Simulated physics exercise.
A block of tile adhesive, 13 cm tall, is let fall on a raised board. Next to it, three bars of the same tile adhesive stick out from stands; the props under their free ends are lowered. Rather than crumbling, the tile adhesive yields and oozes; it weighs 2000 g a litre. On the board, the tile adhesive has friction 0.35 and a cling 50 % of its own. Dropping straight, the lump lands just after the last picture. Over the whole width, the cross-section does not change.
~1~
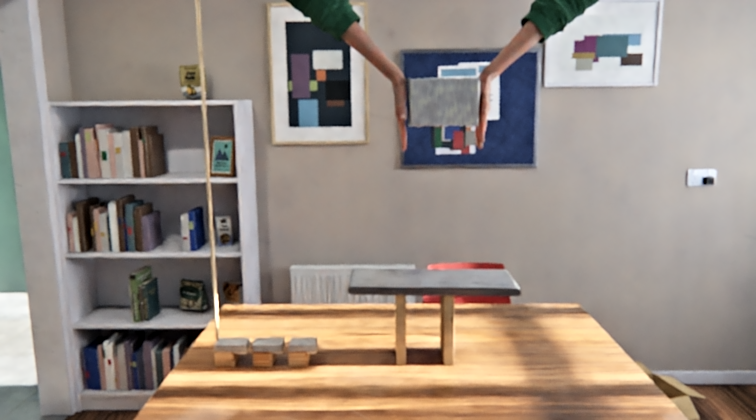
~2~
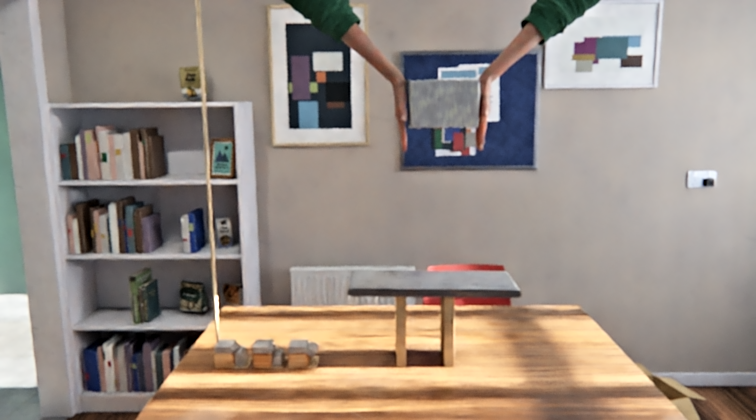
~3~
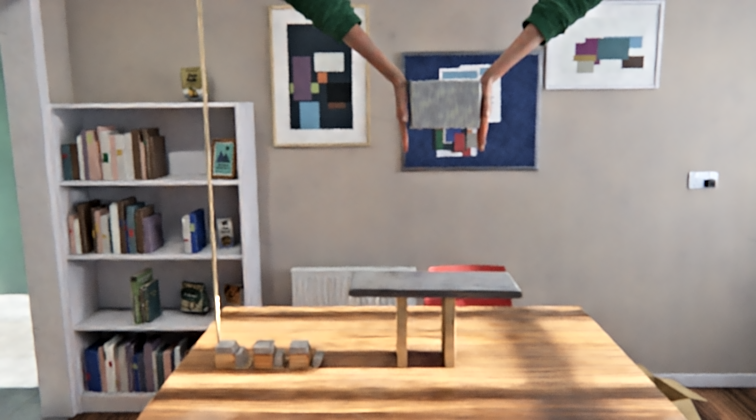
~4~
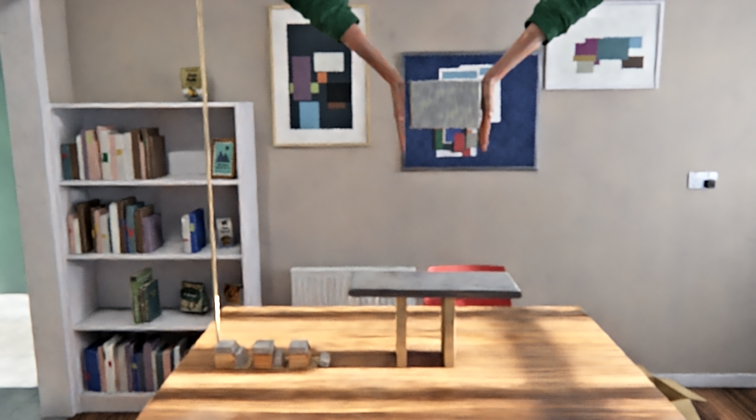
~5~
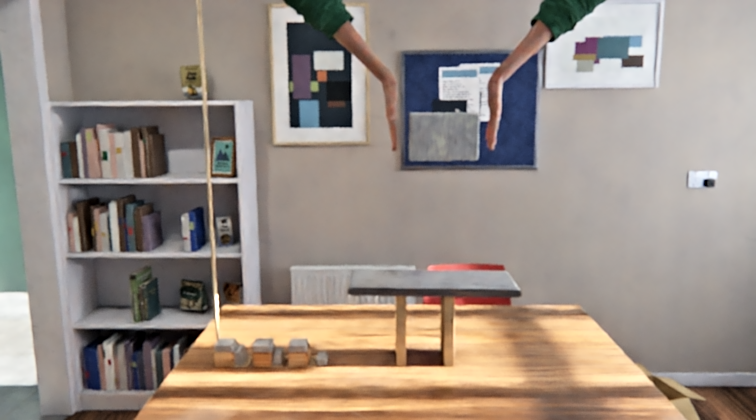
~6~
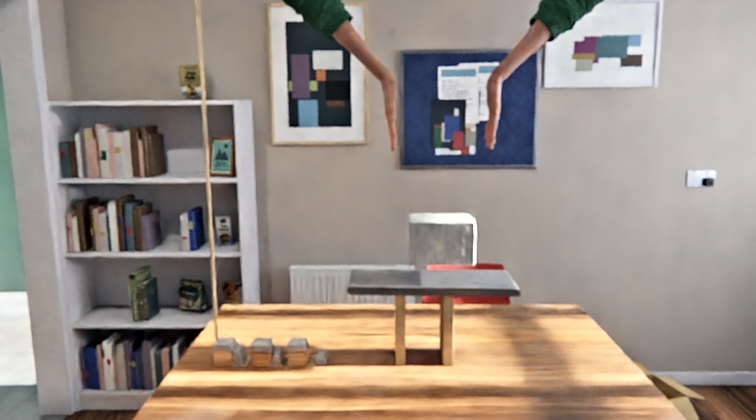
The ends of three small grey bars on the table sagged, then a grey block slipped from between two hands as they parted and dropped toward a raised board.
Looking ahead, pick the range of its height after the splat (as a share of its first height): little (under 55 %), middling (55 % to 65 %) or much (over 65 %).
It comes out little: Under 55 %.
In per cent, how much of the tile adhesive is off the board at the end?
Some 20 % sits off the board at the end.
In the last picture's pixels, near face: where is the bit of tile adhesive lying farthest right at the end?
It lies at around (521, 278) in the last picture.
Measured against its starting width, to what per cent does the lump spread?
Near 240 % by the end.
Another 0.12 s on from the sixth picture, it stands 51 % of its first height and none has gone off the board.
Another 0.25 s on from the sixth picture, it stands 49 % of its first height and 7 % has gone off the board.
Another 0.39 s on from the sixth picture, it stands 49 % of its first height and 17 % has gone off the board.
Another 0.52 s on from the sixth picture, it stands 49 % of its first height and 20 % has gone off the board.
Another 0.62 s on from the sixth picture, at the end, it stands 49 % of its first height and 20 % has gone off the board.
